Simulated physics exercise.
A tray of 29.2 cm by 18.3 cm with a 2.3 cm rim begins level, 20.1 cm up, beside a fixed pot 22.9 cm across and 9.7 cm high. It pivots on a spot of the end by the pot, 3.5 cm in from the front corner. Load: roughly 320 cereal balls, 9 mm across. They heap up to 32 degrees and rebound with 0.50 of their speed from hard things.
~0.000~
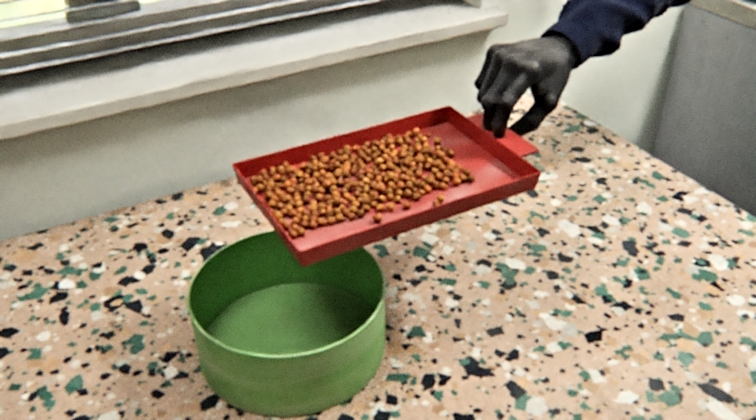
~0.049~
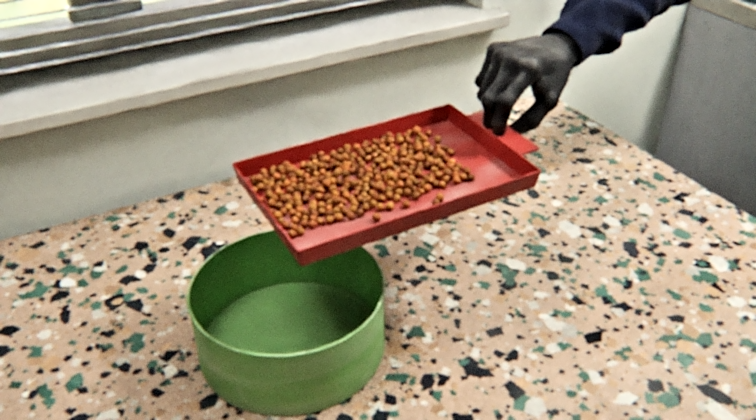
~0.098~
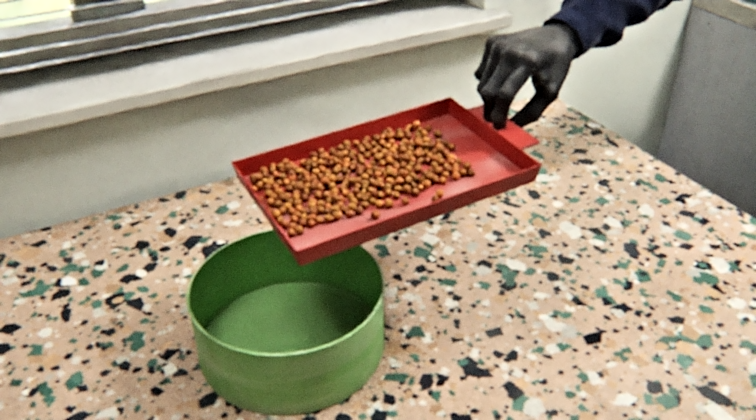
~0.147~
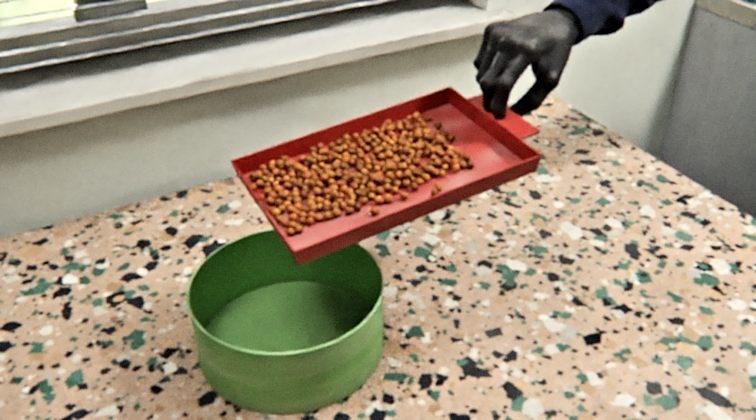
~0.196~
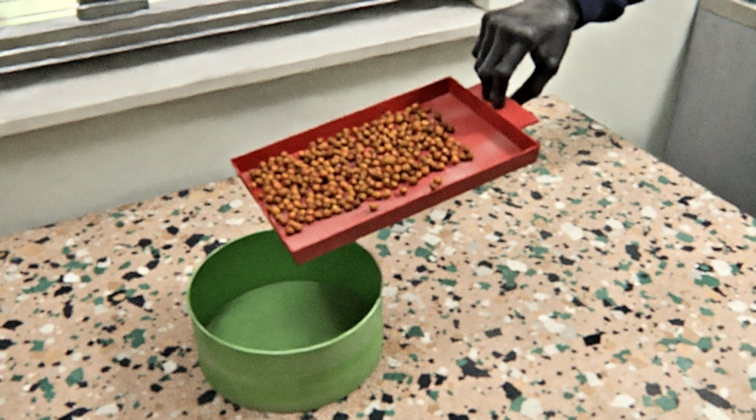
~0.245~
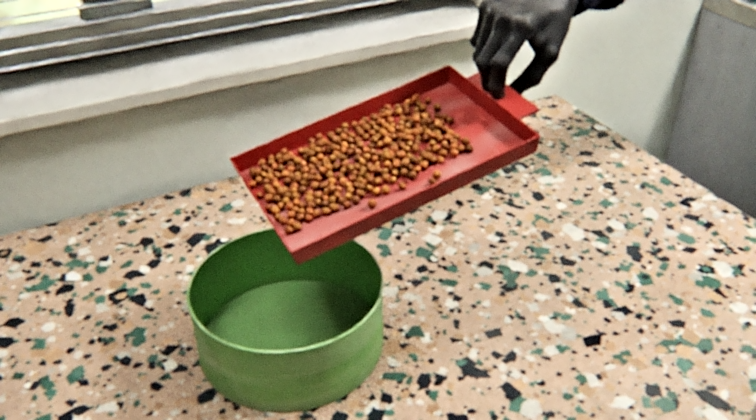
A red tray spread with small brown balls starts out level above a speckled tabletop, its left end over an open green pot. A dark hand at the right end rises, and the tray tilts slightly, then more steeply, its right end lifting while the balls stay bunched toward the left.
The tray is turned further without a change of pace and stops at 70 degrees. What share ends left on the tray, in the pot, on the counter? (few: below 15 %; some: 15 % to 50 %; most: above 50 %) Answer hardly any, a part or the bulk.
Tray the bulk, pot hardly any, counter hardly any.
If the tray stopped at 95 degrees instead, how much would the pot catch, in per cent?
Then about 65 per cent.
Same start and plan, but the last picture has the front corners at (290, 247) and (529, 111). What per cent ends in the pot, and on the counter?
Pot 5, counter 0.
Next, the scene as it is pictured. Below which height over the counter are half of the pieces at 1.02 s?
About 26 cm.
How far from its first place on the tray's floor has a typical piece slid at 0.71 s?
Some 6 cm.
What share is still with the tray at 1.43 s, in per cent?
About 100 per cent.
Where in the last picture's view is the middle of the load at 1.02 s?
Near (289, 164).
After 0.71 s, tilt 39 degrees; the tray holds 100 %, the pot 0 %.
After 1.02 s, tilt 58 degrees; the tray holds 100 %, the pot 0 %.
Then, at 1.43 s, tilt 70 degrees; the tray holds 100 %, the pot 0 %.
In the end, at 1.7 s, tray 100 %, pot 0 %, counter 0 %.
